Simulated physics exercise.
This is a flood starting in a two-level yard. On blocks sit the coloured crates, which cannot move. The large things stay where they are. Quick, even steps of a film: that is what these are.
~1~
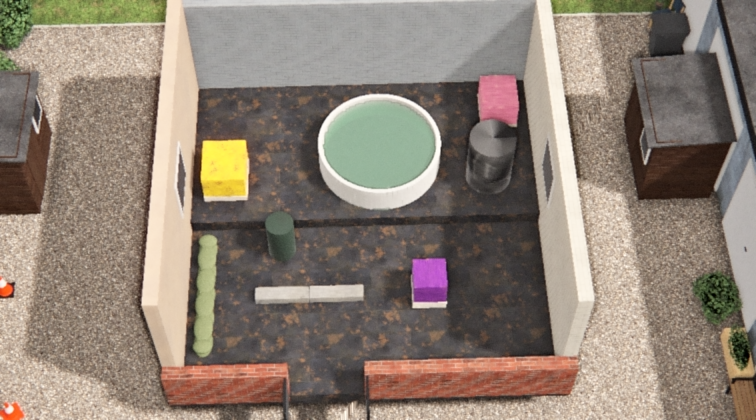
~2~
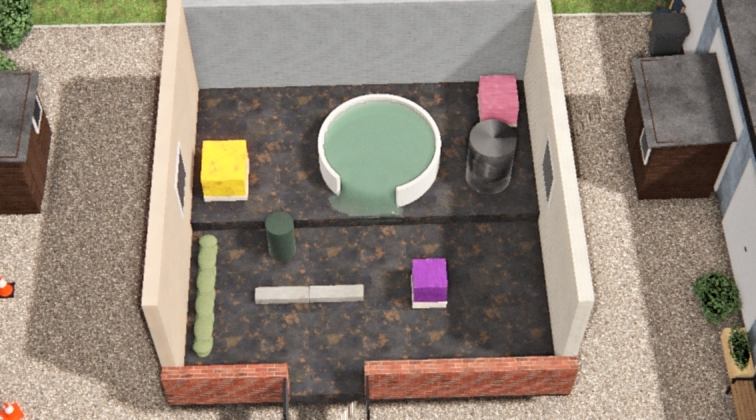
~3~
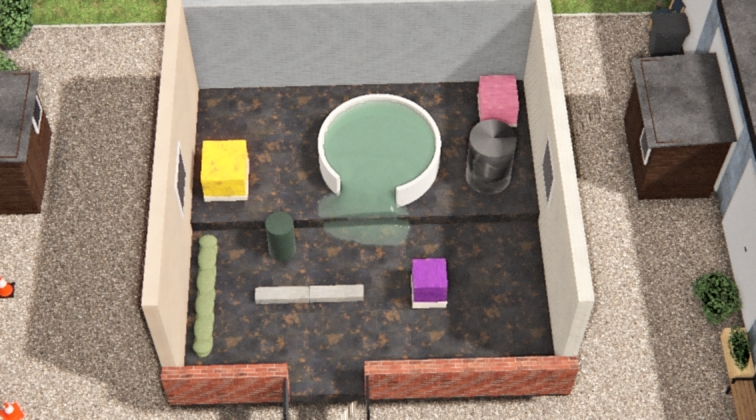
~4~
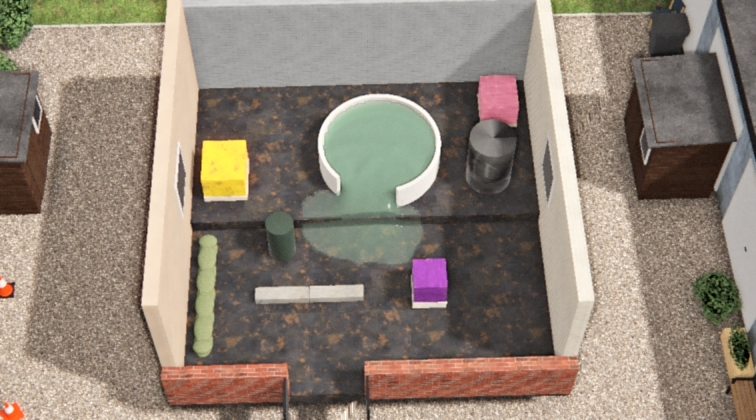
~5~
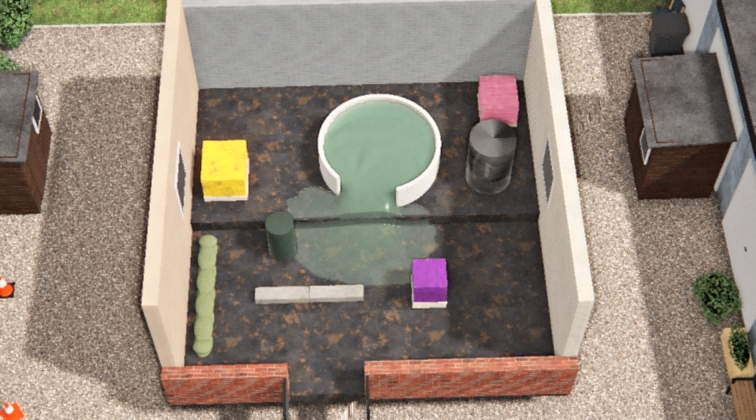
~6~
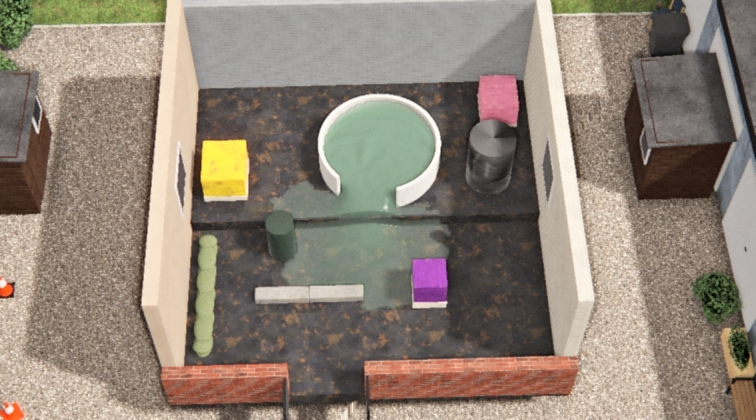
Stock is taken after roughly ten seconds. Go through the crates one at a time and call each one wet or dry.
The yellow crate is dry. The pink crate is dry. The purple crate is dry.
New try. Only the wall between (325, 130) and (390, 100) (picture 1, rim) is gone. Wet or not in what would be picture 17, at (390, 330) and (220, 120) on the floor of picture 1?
Point one: Still bare; point two: Reached by the flood.
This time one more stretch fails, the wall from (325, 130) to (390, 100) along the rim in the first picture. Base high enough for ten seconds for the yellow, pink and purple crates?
I'd expect the yellow crate goes wet, the pink crate goes wet, and the purple crate remains untouched.
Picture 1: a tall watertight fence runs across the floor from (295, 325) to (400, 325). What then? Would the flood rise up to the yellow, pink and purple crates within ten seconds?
Then: The yellow crate is safe, the pink crate escapes it, the purple crate takes water.
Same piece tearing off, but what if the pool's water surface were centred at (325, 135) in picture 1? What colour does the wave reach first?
Answer: The yellow-painted one.
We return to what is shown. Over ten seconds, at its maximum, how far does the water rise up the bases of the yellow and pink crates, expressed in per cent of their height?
10 and 0 per cent, roughly.
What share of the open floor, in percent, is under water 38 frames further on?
Close to 50 percent, by my reckoning.
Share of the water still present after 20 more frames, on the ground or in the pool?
96 per cent.
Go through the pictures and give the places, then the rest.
In the first picture, the round tank at (379, 145) is whole and still.
In the second picture, the front is at (398, 216), out from the gap at (366, 201).
In the third picture, water pours out at (366, 201) and has run to (402, 238).
In the fourth picture, the front is at (403, 260), out from the gap at (366, 202).
In the fifth picture, the front is at (407, 279), out from the gap at (366, 201).
In the sixth picture, water pours out at (366, 201) and has run to (411, 300).
A moment on, water covers 20 % of the floor; the yellow crate not reached, the pink crate not reached, the purple crate water round its plinth.
Next, water covers 35 % of the floor; the yellow crate water round its plinth, the pink crate not reached, the purple crate water round its plinth.
Then, water covers 40 % of the floor; the yellow crate water round its plinth, the pink crate not reached, the purple crate water round its plinth.
Later, water covers 50 % of the floor; the yellow crate water round its plinth, the pink crate not reached, the purple crate water round its plinth.
In the end, water covers 55 % of the floor; the yellow crate stayed above the water, the pink crate stayed above the water, the purple crate stayed above the water.
